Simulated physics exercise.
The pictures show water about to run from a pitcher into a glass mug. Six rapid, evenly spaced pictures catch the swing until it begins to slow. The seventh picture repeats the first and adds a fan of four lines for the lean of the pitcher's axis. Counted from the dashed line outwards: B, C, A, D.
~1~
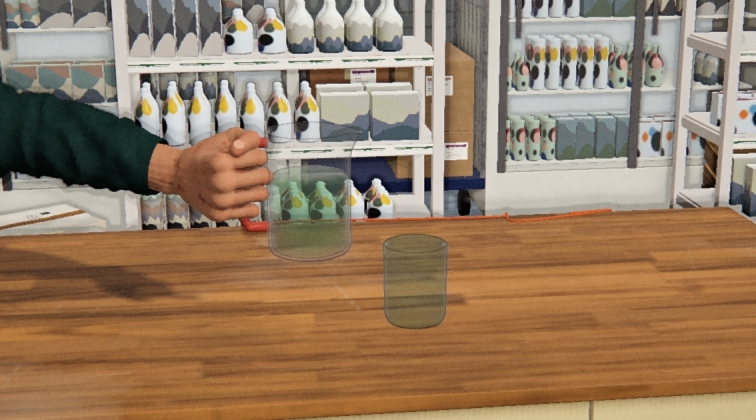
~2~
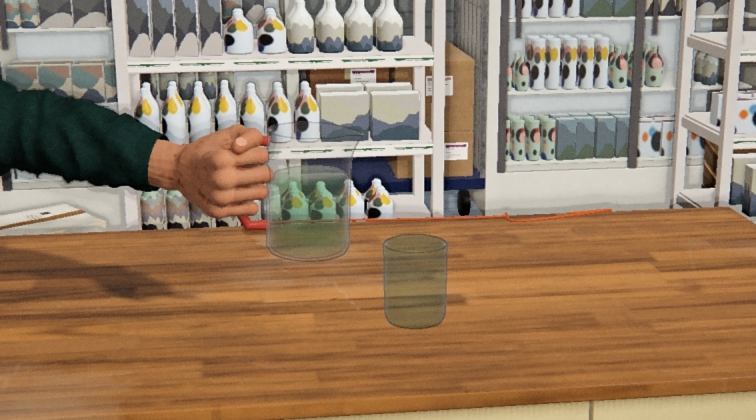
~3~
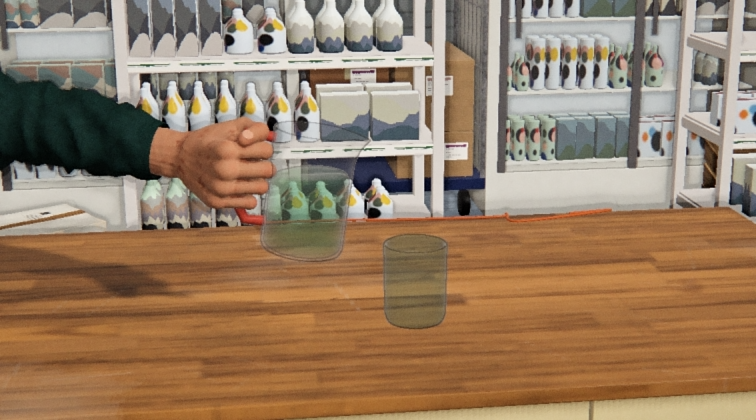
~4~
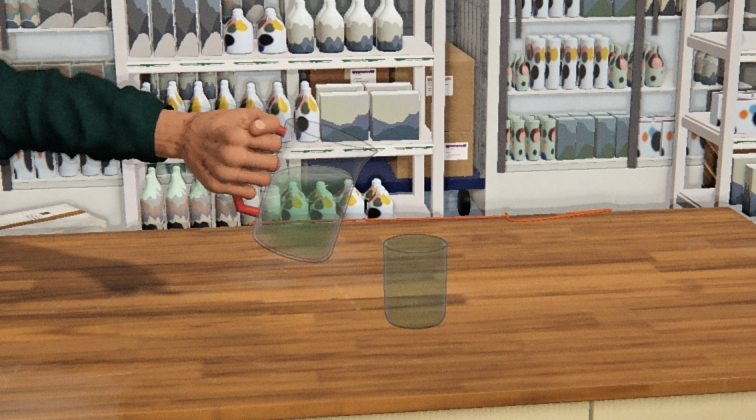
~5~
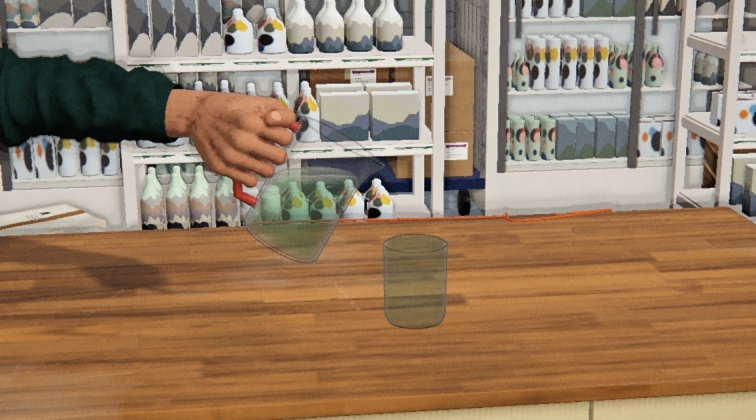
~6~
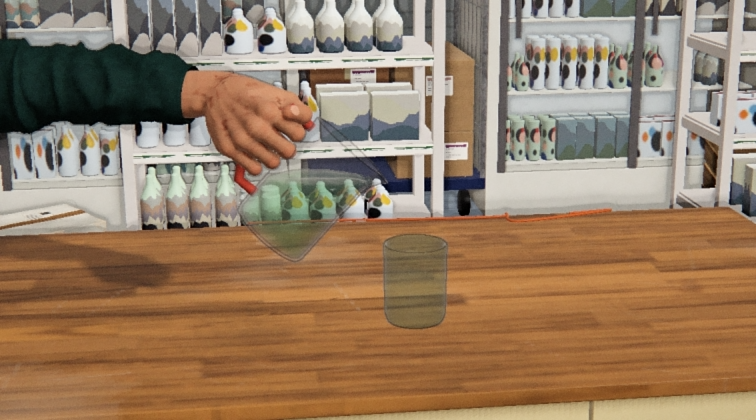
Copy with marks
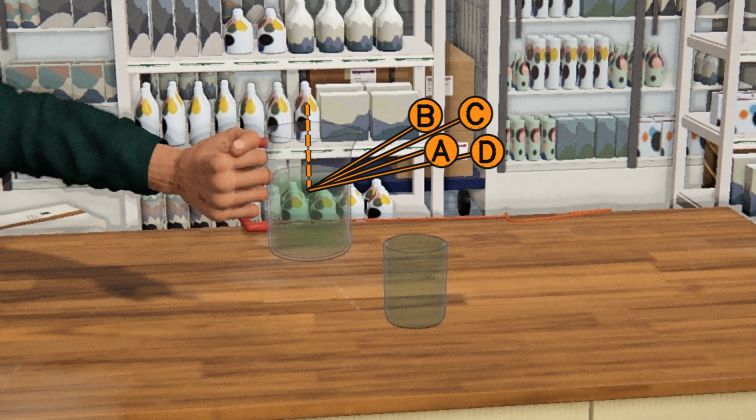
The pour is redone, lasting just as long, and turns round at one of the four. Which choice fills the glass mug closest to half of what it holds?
The answer is line C.
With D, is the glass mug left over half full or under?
Over.
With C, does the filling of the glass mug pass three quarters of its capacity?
No, less.
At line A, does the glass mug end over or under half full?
Over half.
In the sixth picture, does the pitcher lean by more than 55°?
No.
On the marked copy, A at (423, 151); B at (412, 127); C at (460, 119); D at (470, 154).
If A is chosen, the glass mug ends with about 72 % of what it can hold.
If B is chosen, the glass mug ends with about 27 % of what it can hold.
If C is chosen, the glass mug ends with about 48 % of what it can hold.
If D is chosen, the glass mug ends with about 88 % of what it can hold; 5 % of the water is spilt.
